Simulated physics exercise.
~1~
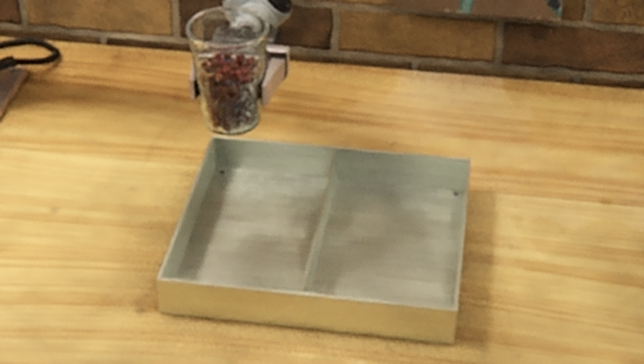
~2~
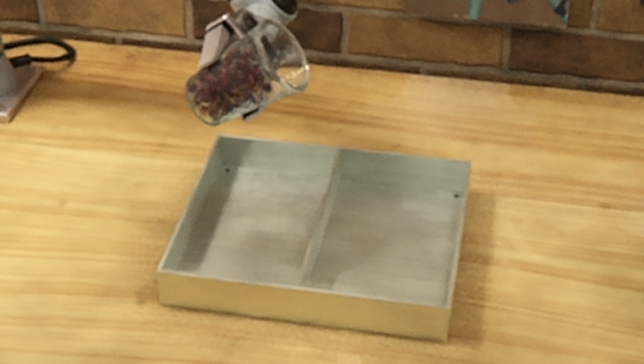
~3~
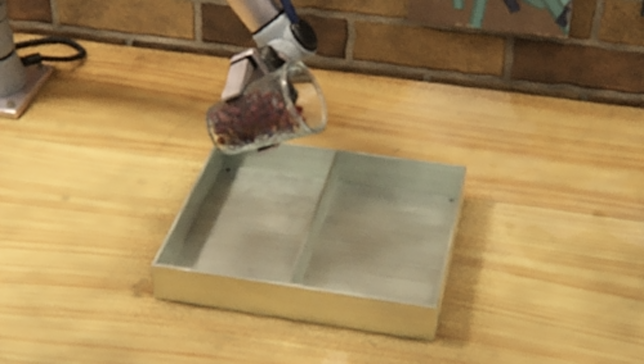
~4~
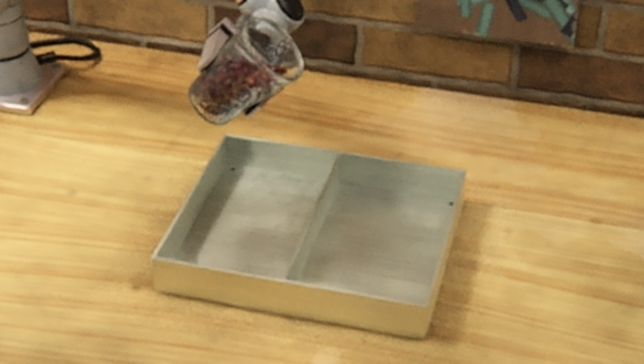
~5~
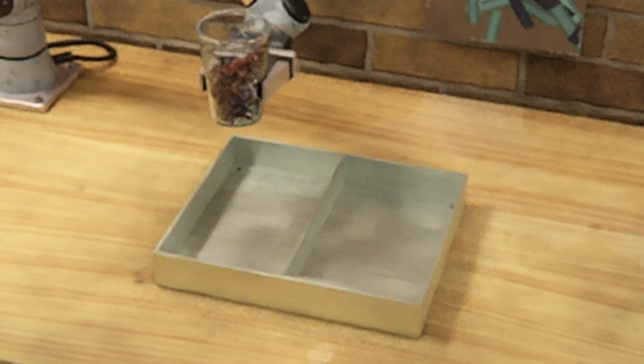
A robot arm held a clear beaker of dark reddish beans above an empty divided tray on a wooden table, tipped it and dipped it toward the tray, then lifted it and turned it upright again, with the beans still inside and the tray empty.
